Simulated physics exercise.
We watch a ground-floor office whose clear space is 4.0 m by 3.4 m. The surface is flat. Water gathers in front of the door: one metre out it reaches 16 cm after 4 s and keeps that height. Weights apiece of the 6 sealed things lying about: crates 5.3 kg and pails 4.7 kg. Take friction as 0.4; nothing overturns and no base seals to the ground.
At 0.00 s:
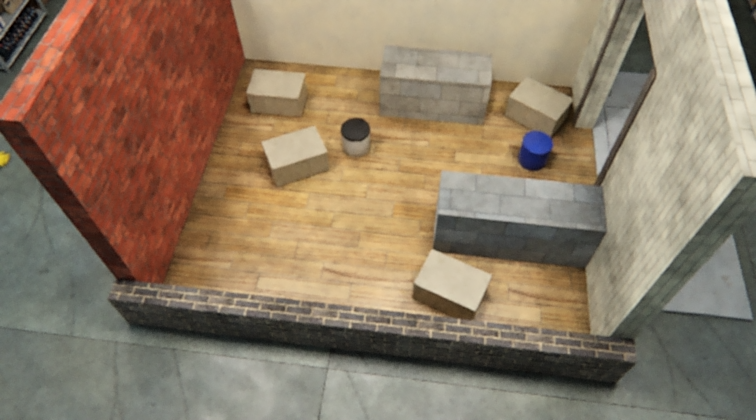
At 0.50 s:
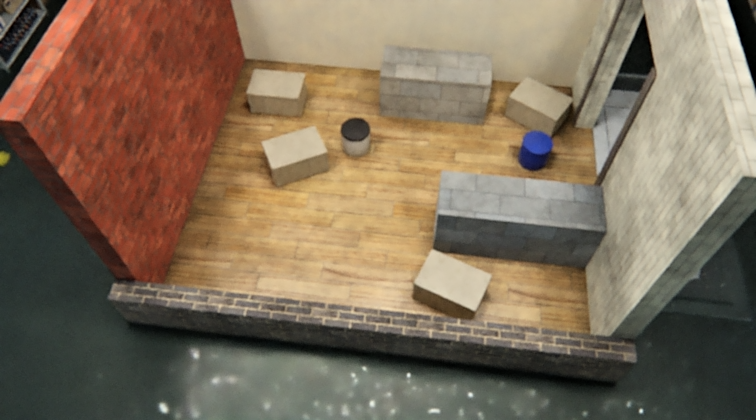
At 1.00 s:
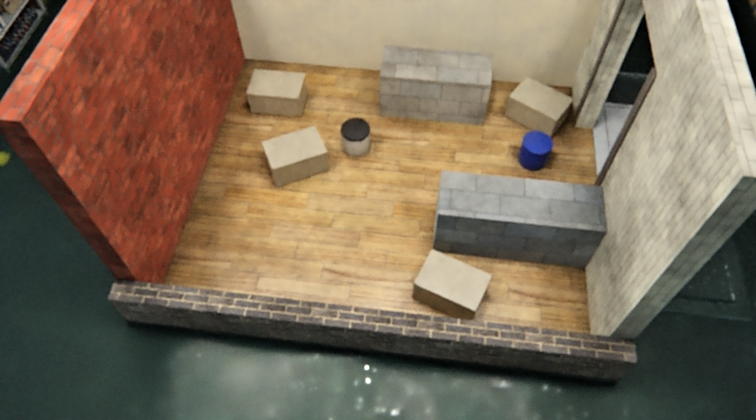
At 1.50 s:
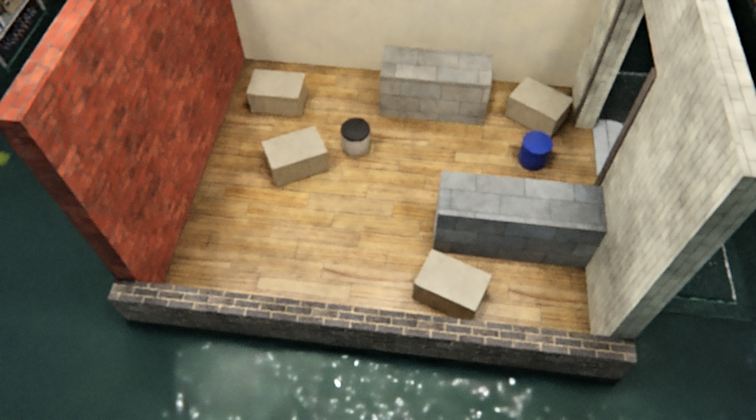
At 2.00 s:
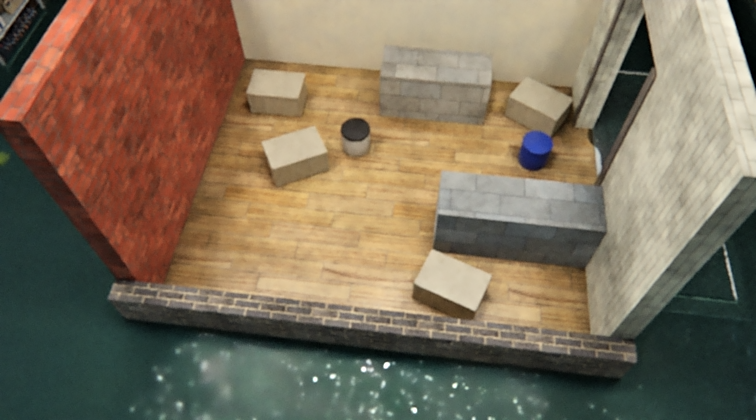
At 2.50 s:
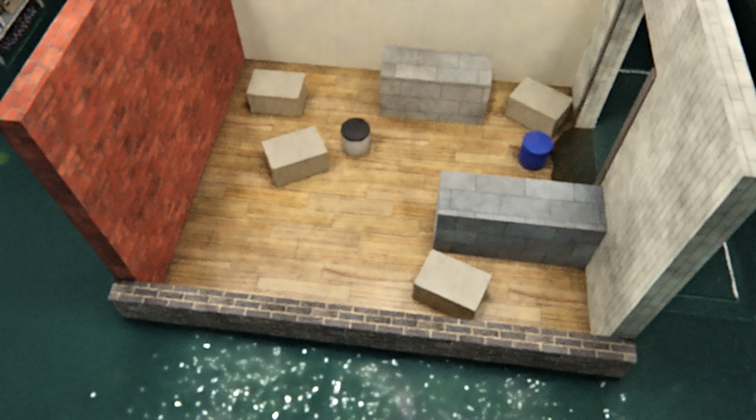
A small ground-floor office with a wooden floor, a red brick wall at left and pale walls behind and at right, is seen from high above by a still camera. Four beige crates, two long grey blocks, a blue pail near the right doorway and a dark-topped pale pail stand about. Dark, glinting water spreads outside, then a dark patch enters the doorway, while the objects stay put.
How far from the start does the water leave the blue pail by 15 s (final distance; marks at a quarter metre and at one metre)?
The blue pail gets carried off.
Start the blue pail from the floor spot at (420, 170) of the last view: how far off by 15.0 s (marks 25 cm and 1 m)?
It travels far.
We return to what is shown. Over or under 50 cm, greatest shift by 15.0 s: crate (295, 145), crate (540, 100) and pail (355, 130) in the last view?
In turn: Past it, under, more.
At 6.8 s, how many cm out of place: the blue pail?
About 250 cm.
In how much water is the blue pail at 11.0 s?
About 8 cm.
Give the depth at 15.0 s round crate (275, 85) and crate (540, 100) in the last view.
About 10 and 9 cm.
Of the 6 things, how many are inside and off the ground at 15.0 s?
I count 6.
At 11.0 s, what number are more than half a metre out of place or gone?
By then 3.
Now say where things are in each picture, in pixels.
In the first picture, the blue pail at (538, 142), on the bottom; water covers 0.0 m2; 0 of 6 have shifted.
In the second picture, the blue pail at (538, 142) rests on the ground; 0.0 m2 under water; 0 of 6 have shifted.
In the third picture, the blue pail at (538, 142), on the bottom; water covers 0.0 m2; 0 of 6 have shifted.
In the fourth picture, the blue pail at (538, 142) rests on the ground; 0.0 m2 under water; 0 of 6 have shifted.
In the fifth picture, the blue pail at (538, 142), on the bottom; water covers 0.0 m2; 0 of 6 have shifted.
In the sixth picture, the blue pail at (538, 142), on the bottom; water covers 0.2 m2; 0 of 6 have shifted.
After 3.5 s the blue pail is near (513, 140), 0.3 m from its start, aground; 0 afloat.
After 6.8 s the blue pail is near (319, 119), 2.4 m from its start, aground; 2 afloat.
After 11.0 s the blue pail is near (328, 70), 2.5 m from its start, afloat; 5 afloat.
After 15.0 s the blue pail is near (228, 157), 3.3 m from its start, afloat; 6 afloat.
